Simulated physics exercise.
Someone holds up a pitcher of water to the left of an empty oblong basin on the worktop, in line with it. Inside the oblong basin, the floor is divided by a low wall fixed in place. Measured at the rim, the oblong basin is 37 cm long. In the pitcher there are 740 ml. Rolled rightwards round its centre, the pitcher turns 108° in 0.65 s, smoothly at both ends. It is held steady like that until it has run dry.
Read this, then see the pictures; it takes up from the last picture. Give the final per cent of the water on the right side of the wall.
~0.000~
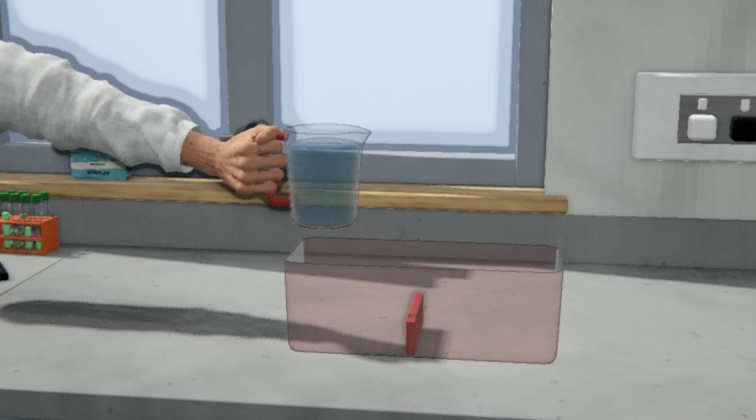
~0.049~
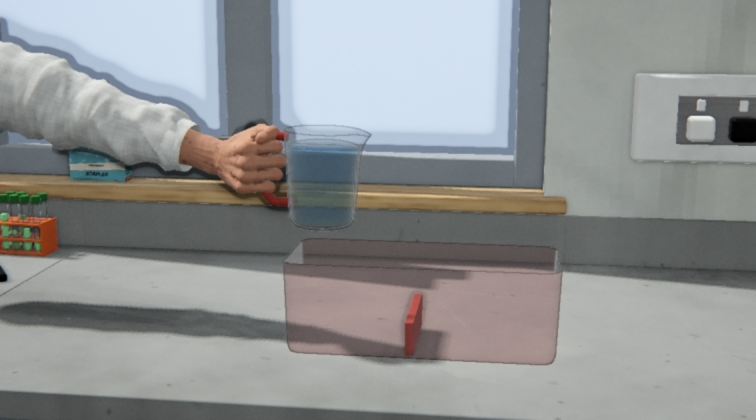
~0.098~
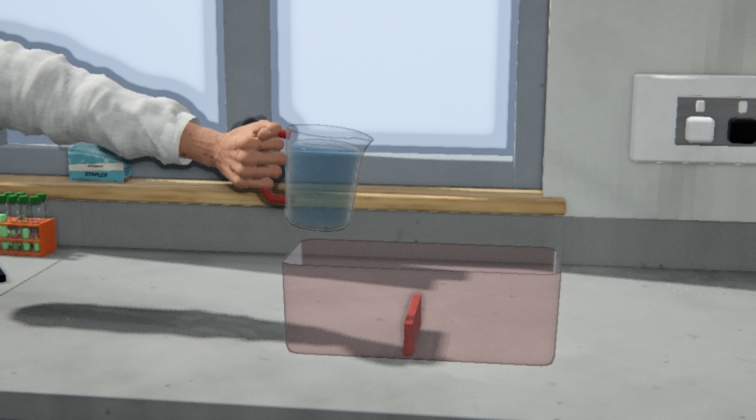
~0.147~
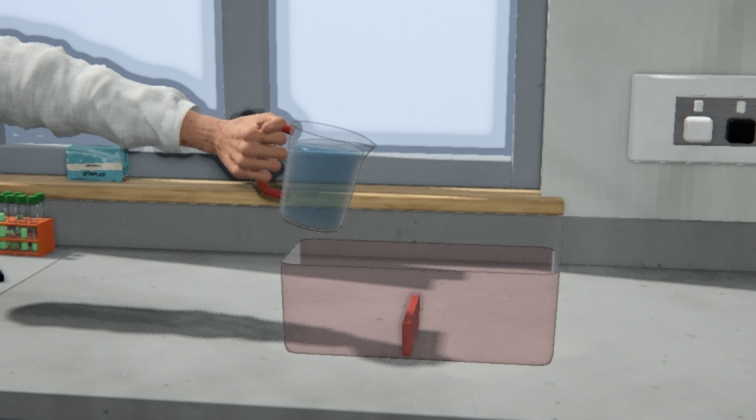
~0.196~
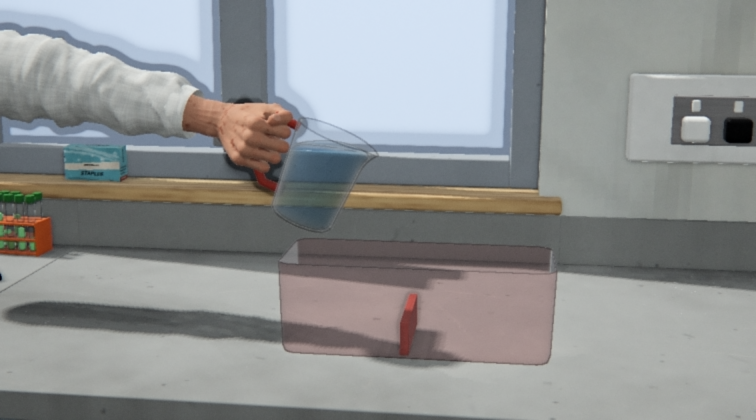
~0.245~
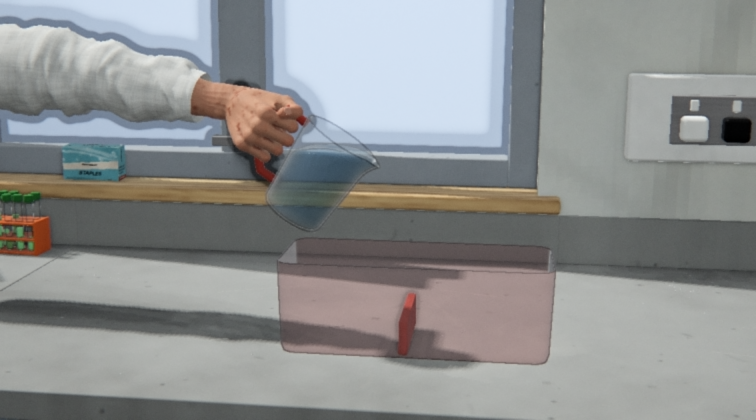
The right side ends with about 51 per cent.
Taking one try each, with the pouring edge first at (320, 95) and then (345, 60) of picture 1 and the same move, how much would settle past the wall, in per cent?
Roughly 5 per cent the first time and 40 per cent the second.
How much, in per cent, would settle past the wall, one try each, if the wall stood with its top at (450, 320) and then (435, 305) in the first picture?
It comes to 10 per cent, and then 10 per cent.
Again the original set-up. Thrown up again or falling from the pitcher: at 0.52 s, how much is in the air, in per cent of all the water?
Estimate: About 18 % of all of it.
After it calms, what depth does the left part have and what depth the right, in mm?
About 16 mm left, about 14 mm right.
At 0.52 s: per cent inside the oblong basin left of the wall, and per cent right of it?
Lab note: Left near 4, right near 20.
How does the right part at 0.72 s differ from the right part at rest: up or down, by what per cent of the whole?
It climbs by roughly 9 per cent.
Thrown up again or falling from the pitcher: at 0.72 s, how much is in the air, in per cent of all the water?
I'd put it at about 9 per cent of the liquid.
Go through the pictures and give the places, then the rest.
The first picture shows tilt 0°; pouring edge (371, 132); surface from (289, 142) to (362, 144); the oblong basin's rim runs from (294, 250) to (561, 260); the wall's top is at (415, 308).
The second picture shows tilt 2°; pouring edge (371, 134); surface from (289, 142) to (361, 146).
The third picture shows tilt 6°; pouring edge (373, 139); surface from (291, 142) to (362, 148).
The fourth picture shows tilt 13°; pouring edge (376, 145); surface from (292, 142) to (365, 150).
The fifth picture shows tilt 22°; pouring edge (379, 155); surface from (292, 152) to (371, 153).
The sixth picture shows tilt 34°; pouring edge (381, 167); surface from (284, 163) to (379, 160).
By 0.52 s the tilt is 97° and 57 per cent is still to pour, 4 is left of the wall and 19 right of it.
By 0.72 s the tilt is 108° and 13 per cent is still to pour, 35 is left of the wall and 43 right of it.
By 0.92 s the tilt is 108° and 1 per cent is still to pour, 46 is left of the wall and 51 right of it.
By 1.15 s the tilt is 108° and 0 per cent is still to pour, 48 is left of the wall and 51 right of it.
At rest 48 per cent lies left of the wall, 51 right of it and 1 outside.
